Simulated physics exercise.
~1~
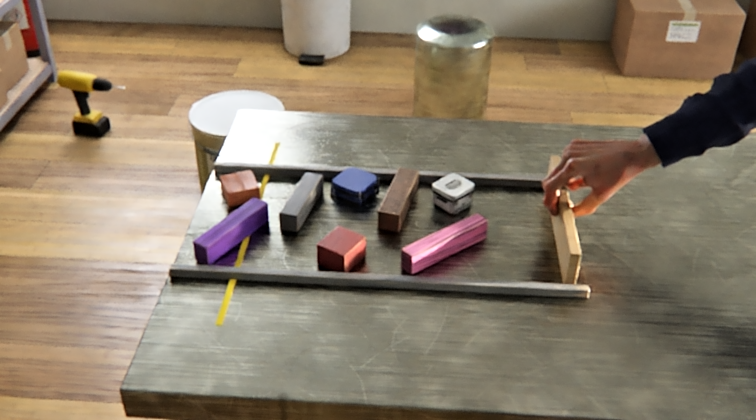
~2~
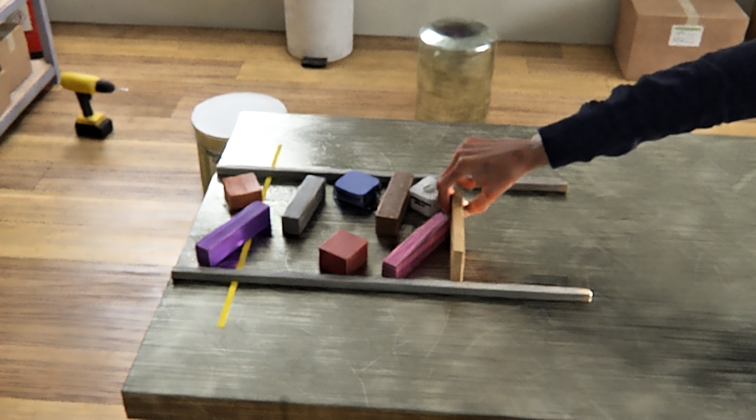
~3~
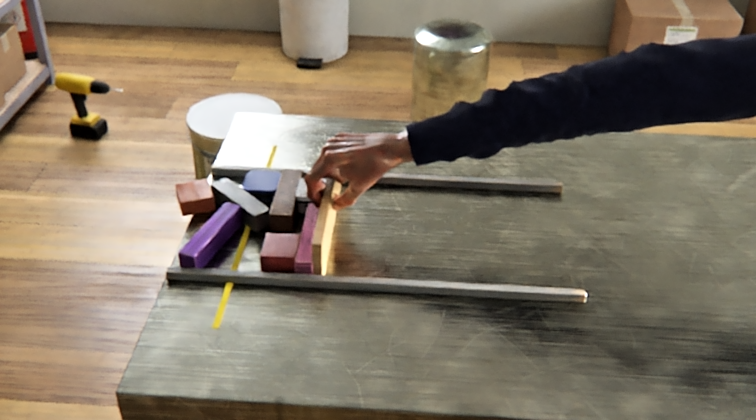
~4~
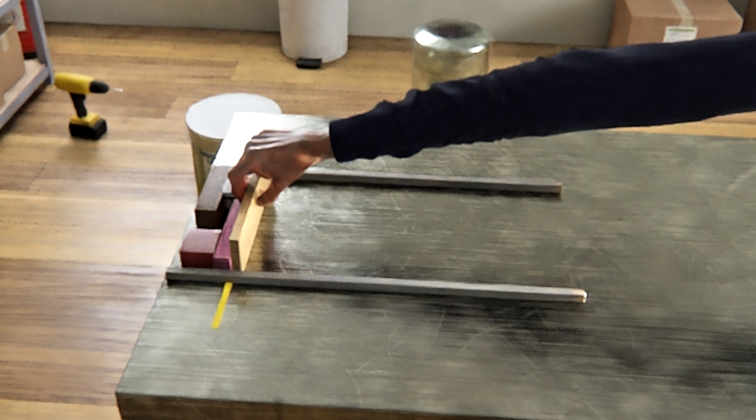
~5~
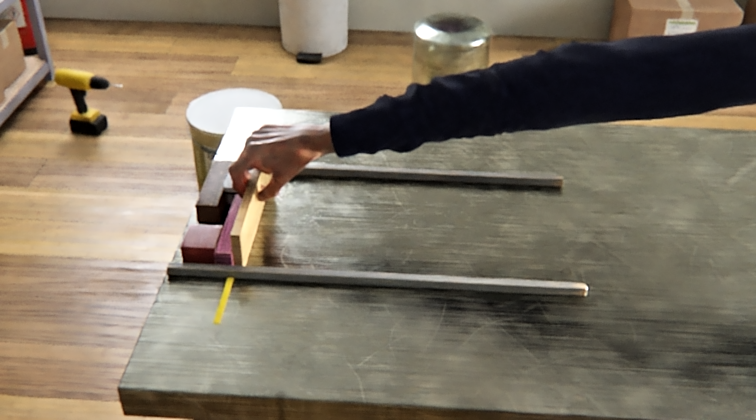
At first, a hand holds a wooden board upright behind assorted blocks lying between two rails on a worn tabletop, with a yellow tape line near the left edge. The hand slides the board left, gathering the pink stick and the white piece while the orange block, purple stick, grey bar and blue case stay still. As the push continues, the pieces bunch together and those farther left shift toward the edge. The board then reaches the tape and stops, still held upright. In the end, the orange block, purple stick, grey bar and blue case are gone from the table, while the red block, pink stick and brown piece remain crowded at the edge.
